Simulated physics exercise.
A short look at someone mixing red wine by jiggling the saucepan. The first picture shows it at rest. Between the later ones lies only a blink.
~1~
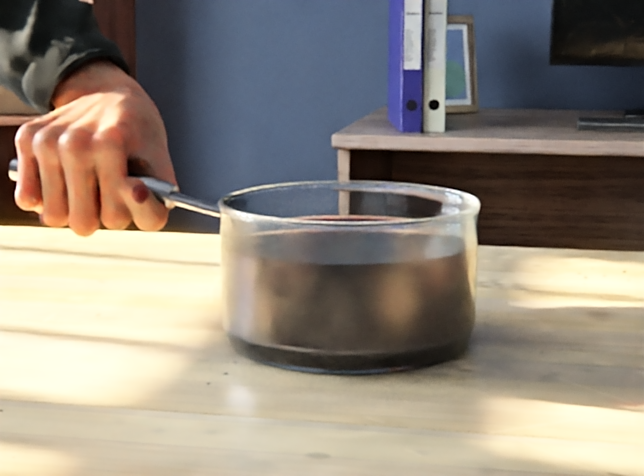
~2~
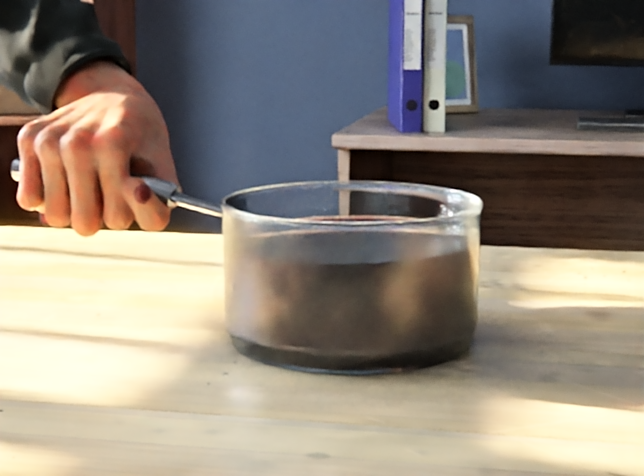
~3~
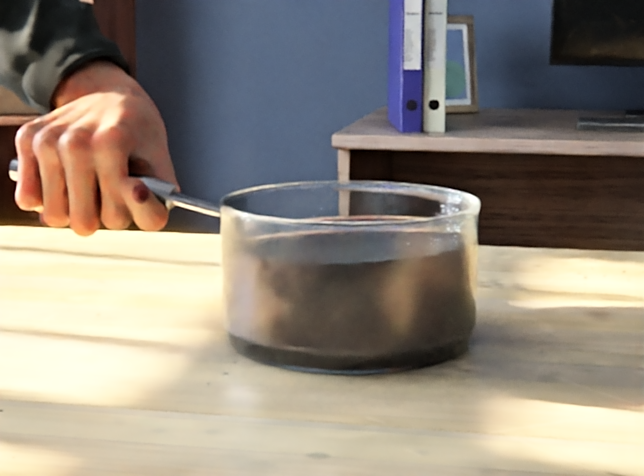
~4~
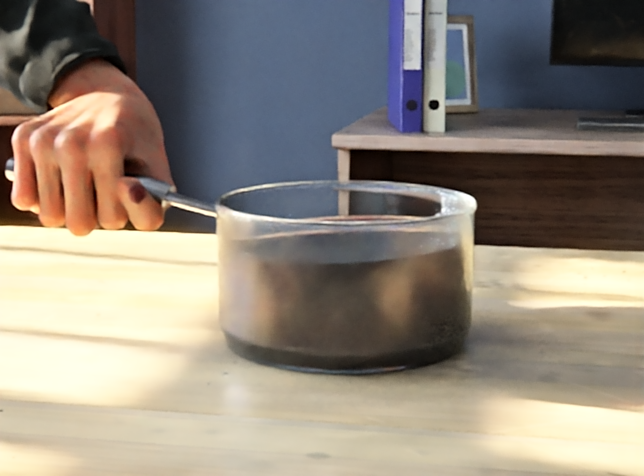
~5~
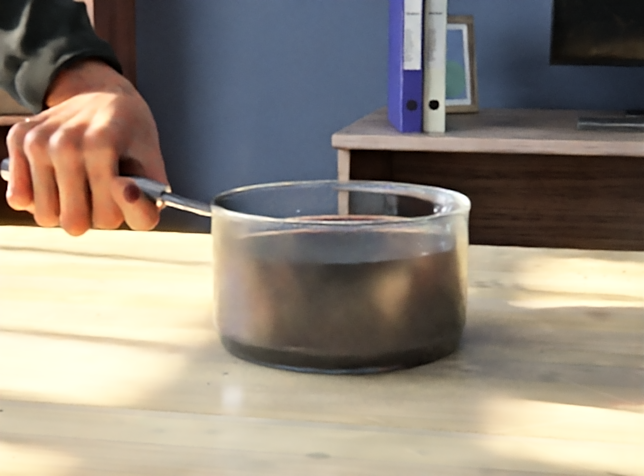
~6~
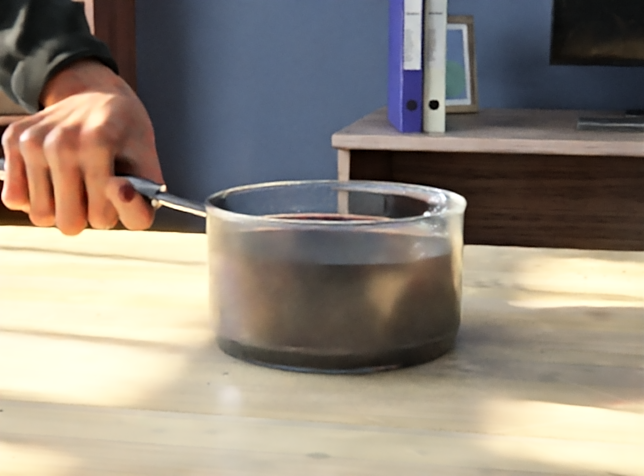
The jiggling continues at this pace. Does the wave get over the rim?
It holds.
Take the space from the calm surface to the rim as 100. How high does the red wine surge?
I make it 40 per cent.
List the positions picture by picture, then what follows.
Saucepan (349, 267) about three quarters full; at rest, in the first frame.
Saucepan about three quarters full, surface at (352, 238); surface about level, in the second frame.
Saucepan (349, 267) about three quarters full; surface about level, in the third frame.
Saucepan about three quarters full, surface at (346, 238); surface about level, in the fourth frame.
Saucepan (340, 267) about three quarters full; surface about level, in the fifth frame.
Saucepan about three quarters full, surface at (336, 238); surface about level, in the sixth frame.
Shortly, the highest wave so far climbs under half way to the rim.
At the finish, the highest wave so far climbs under half way to the rim; nothing has left it.
